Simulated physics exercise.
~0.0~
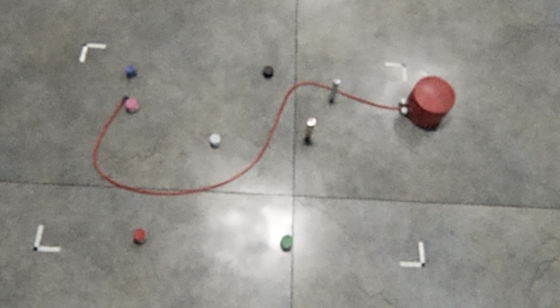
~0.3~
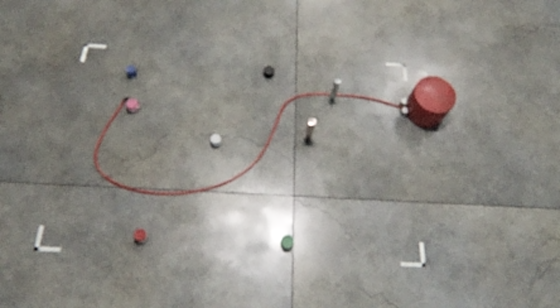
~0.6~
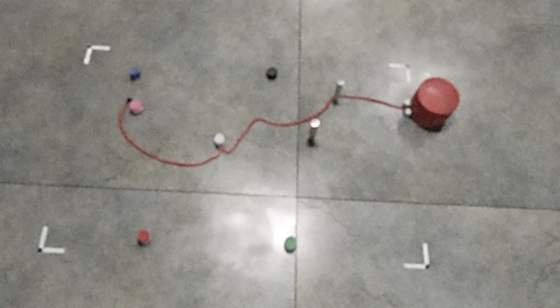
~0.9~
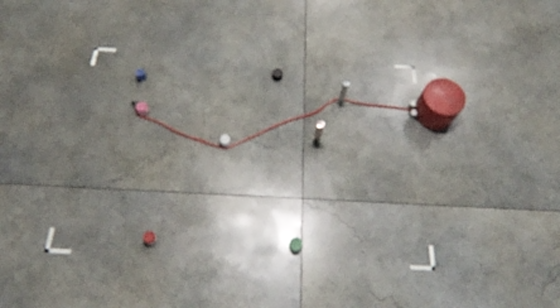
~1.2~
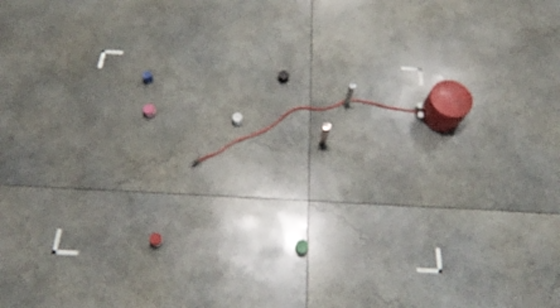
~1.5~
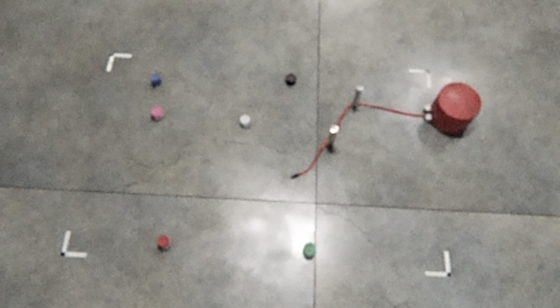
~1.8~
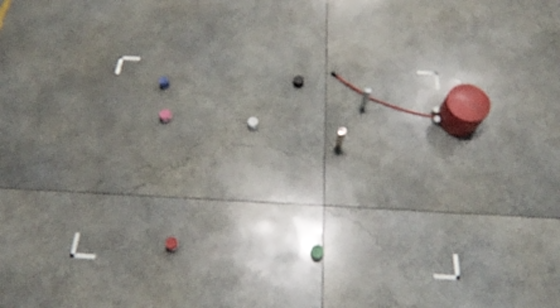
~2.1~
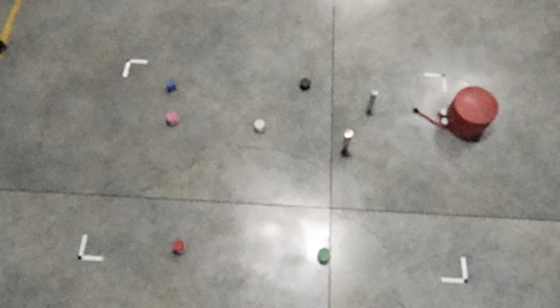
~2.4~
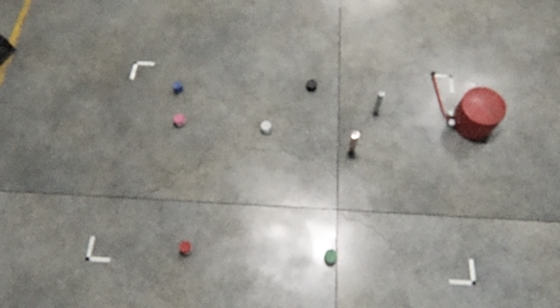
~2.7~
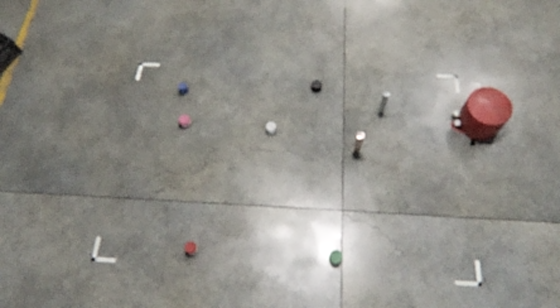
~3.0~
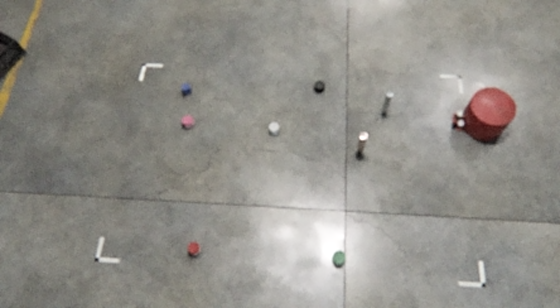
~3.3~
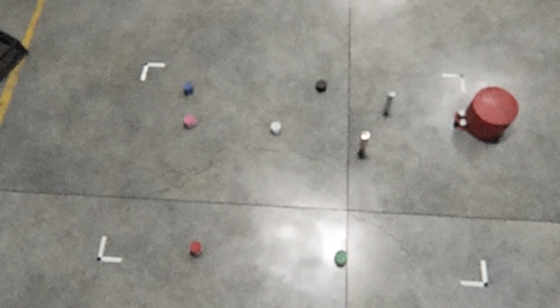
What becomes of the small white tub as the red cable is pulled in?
It does not stay in its place. It gets shifted a short way up the floor as the cable sweeps past, and then it stays there.
